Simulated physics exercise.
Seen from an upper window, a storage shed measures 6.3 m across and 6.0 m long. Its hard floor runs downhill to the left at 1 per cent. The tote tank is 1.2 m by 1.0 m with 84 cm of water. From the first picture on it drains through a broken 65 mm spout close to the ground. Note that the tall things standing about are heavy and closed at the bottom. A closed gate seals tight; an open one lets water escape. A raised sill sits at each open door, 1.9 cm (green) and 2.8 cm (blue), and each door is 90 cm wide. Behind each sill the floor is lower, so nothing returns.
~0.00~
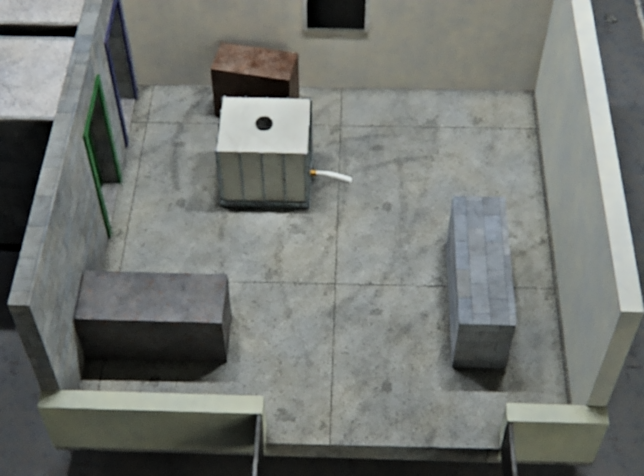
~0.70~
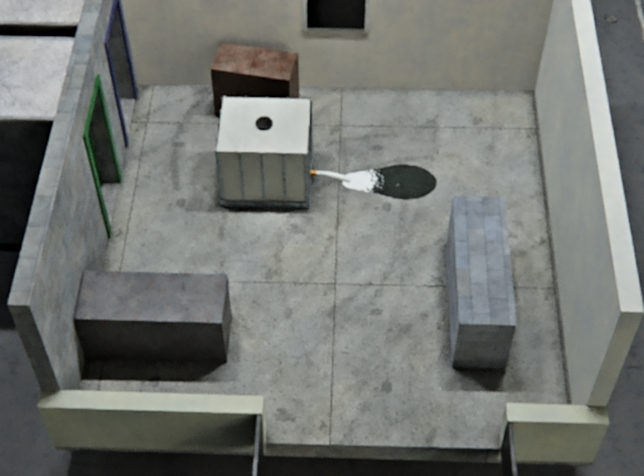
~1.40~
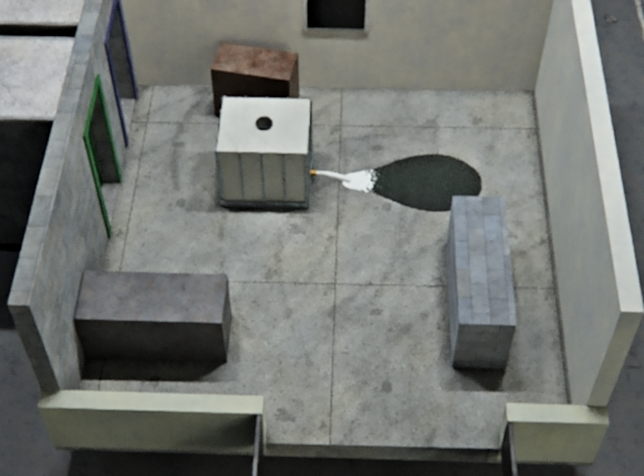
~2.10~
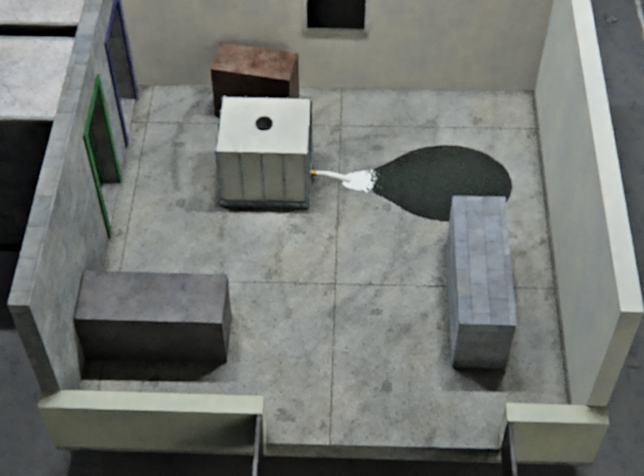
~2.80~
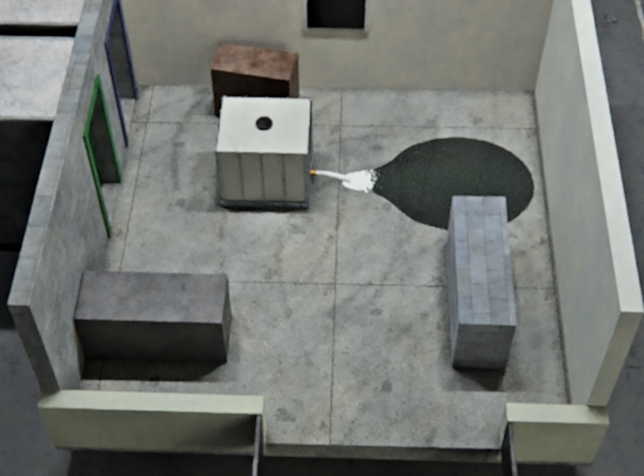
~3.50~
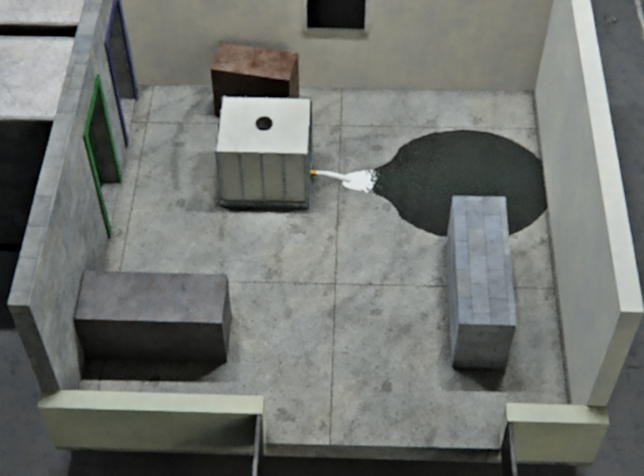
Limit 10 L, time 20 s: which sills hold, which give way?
As I see it, the green door misses the cutoff. The blue door misses the cutoff.
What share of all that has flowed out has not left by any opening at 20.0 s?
Around 100 out of every hundred.
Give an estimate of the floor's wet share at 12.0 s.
I'd guess around 25 in a hundred.
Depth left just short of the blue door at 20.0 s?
0.0 cm.
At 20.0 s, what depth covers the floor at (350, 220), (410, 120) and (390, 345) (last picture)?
Depths: About 0.4, 1.0, 0.0 cm.
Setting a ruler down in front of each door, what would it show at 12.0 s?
Green 0.0 cm, blue 0.0 cm.
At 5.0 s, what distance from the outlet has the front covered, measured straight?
Roughly 3.4 metres.
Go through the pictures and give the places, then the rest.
In the first picture, the jet has just started at (328, 174); the ground is still dry.
In the second picture, the jet leaves at (328, 174); the sheet reaches (433, 185), 1.8 m away, and wets 0.5 m2.
In the third picture, from the spout at (328, 174) the water has spread over 1.3 m2; its tip is at a hidden place, and it is 0.9 cm deep on average.
In the fourth picture, the jet leaves at (328, 174); the sheet reaches a hidden place, 2.9 m away, and wets 2.1 m2.
In the fifth picture, the jet leaves at (328, 174); the sheet reaches (531, 187), 3.3 m away, and wets 2.8 m2.
In the sixth picture, from the spout at (328, 174) the water has spread over 3.4 m2; its tip is at (545, 203), and it is 0.9 cm deep on average.
After 5.0 s water covers 10 % of the floor and is deepest (2 cm) near (363, 178); green door not reached, blue door not reached.
After 8.0 s water covers 20 % of the floor and is deepest (2 cm) near (511, 190); green door not reached, blue door not reached.
After 12.0 s water covers 25 % of the floor and is deepest (2 cm) near (499, 190); green door not reached, blue door not reached.
After 16.0 s water covers 35 % of the floor and is deepest (2 cm) near (351, 178); green door not reached, blue door not reached.
After 20.0 s water covers 45 % of the floor and is deepest (2 cm) near (351, 178); green door not reached, blue door not reached.
